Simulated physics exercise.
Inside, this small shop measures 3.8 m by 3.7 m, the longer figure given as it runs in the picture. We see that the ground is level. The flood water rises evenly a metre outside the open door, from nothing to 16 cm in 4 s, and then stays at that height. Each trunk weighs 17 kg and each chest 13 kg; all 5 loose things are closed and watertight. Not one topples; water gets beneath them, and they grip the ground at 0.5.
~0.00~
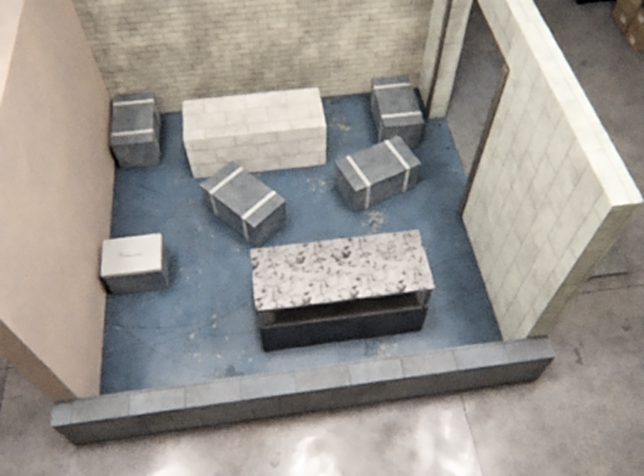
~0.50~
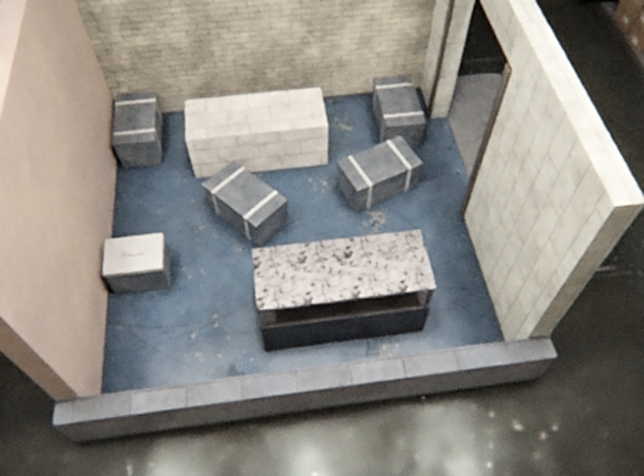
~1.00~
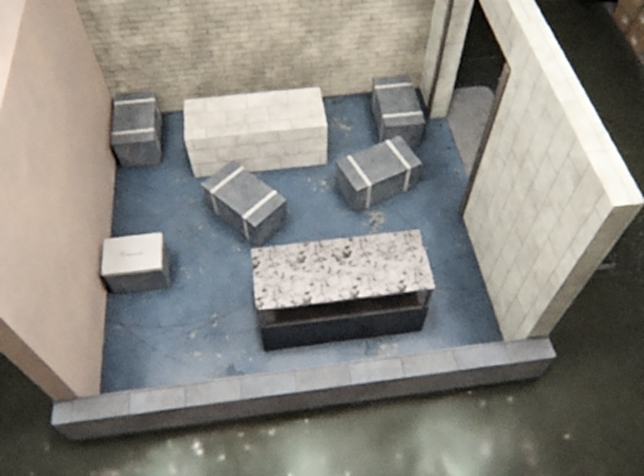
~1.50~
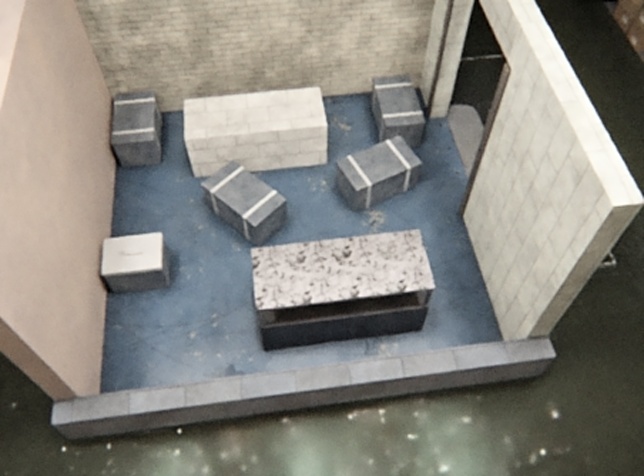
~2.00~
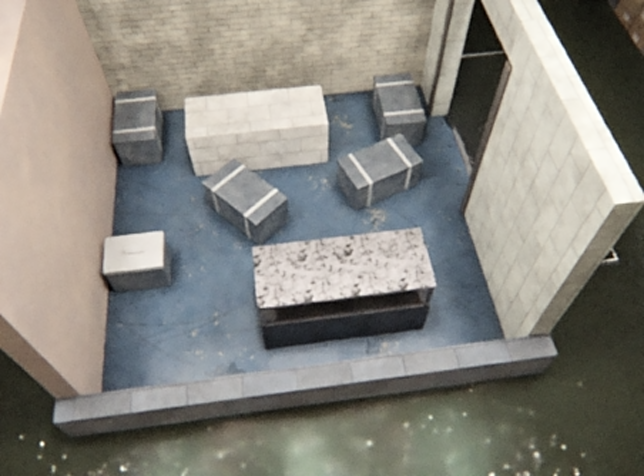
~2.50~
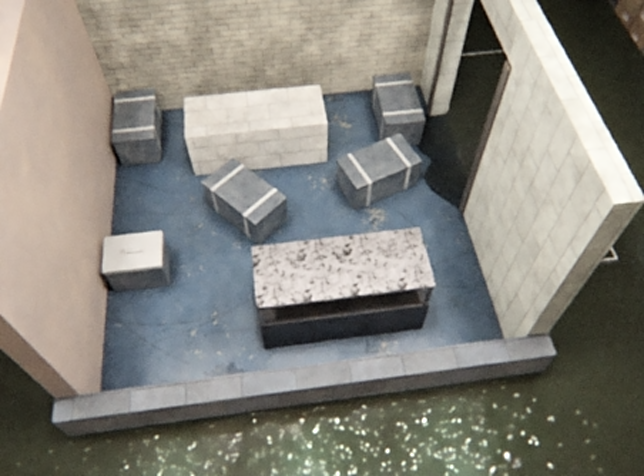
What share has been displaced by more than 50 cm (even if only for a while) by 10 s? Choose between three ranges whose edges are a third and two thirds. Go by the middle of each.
The range is the middle one, a third to two thirds.
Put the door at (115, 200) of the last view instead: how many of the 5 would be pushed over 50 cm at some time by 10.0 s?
Then 3.
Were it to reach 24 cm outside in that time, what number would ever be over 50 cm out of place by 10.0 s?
5.
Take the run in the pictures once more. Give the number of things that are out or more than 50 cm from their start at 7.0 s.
The count is 3.
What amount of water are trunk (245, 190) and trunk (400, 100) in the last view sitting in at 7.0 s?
Close to 5 and 6 centimetres.
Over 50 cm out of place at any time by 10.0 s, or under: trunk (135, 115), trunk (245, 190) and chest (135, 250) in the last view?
First not as far, then farther, then not as far.
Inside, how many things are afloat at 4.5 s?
The count is 0.
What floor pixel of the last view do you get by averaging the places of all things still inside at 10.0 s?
That lands at roughly (202, 216).
After 3.5 s 0 of 5 are over 50 cm from their spots; 0 afloat.
After 4.5 s 0 of 5 are over 50 cm from their spots; 0 afloat.
After 7.0 s 3 of 5 are over 50 cm from their spots; 1 afloat.
After 10.0 s 3 of 5 are over 50 cm from their spots, and 3 have been at some point; 4 afloat.
